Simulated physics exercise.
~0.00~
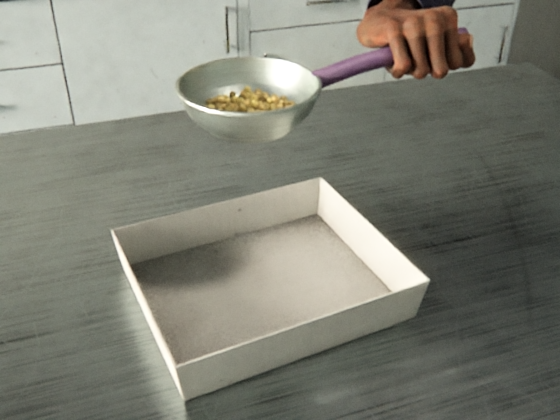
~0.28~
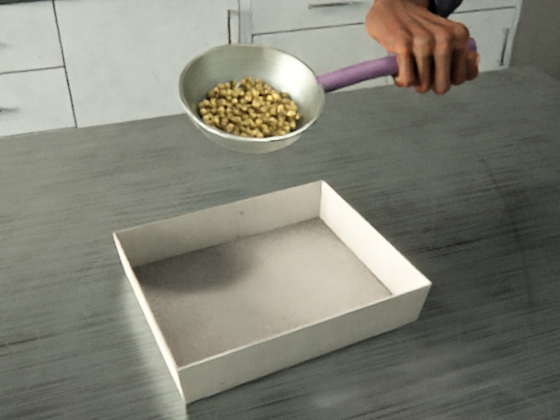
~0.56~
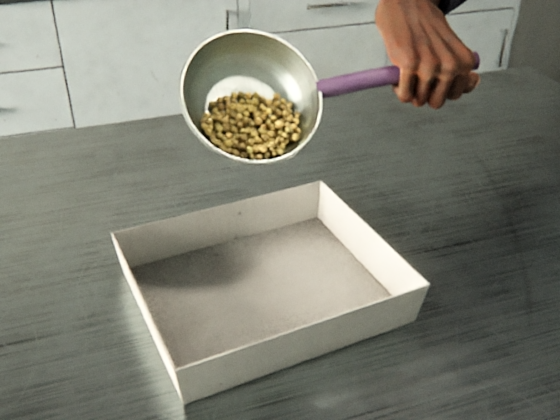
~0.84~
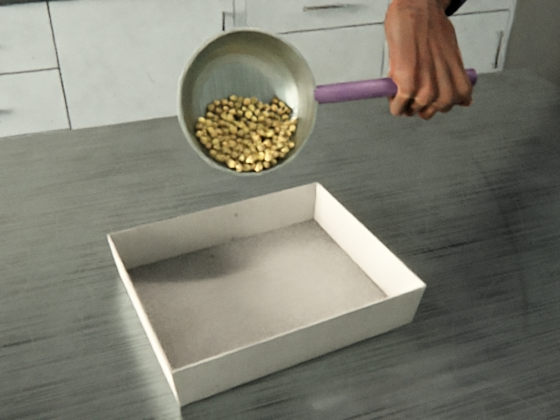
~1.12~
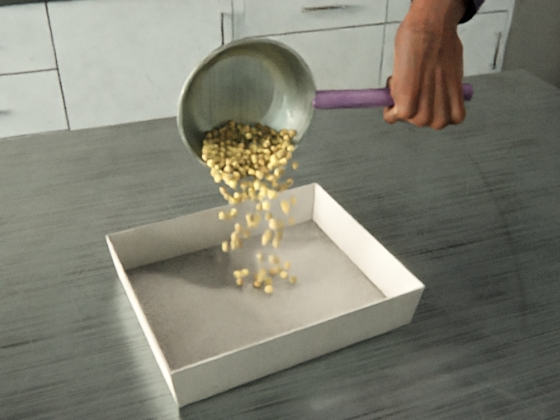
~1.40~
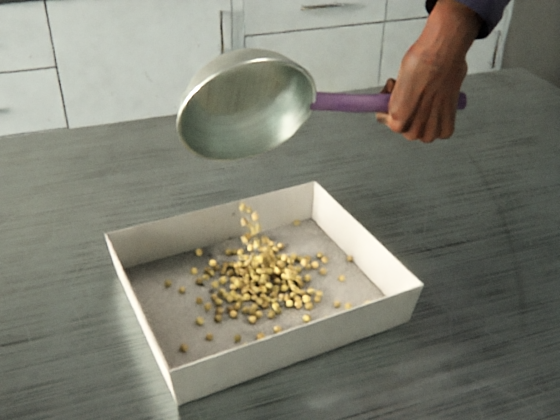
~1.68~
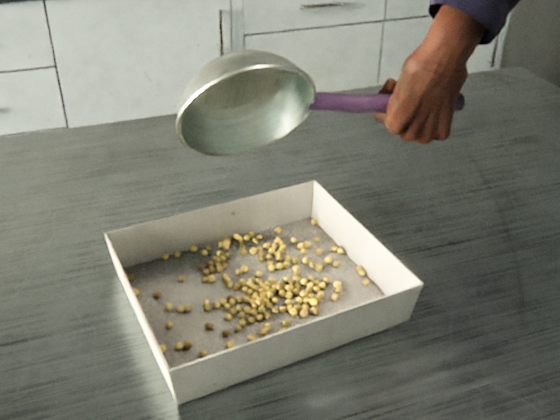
Yellowish soya beans tumbled out of a metal ladle with a purple handle as a worker's hand steadily tipped it over a shallow white tray, and they ended up scattered across the bottom while the emptied ladle stayed tilted above.
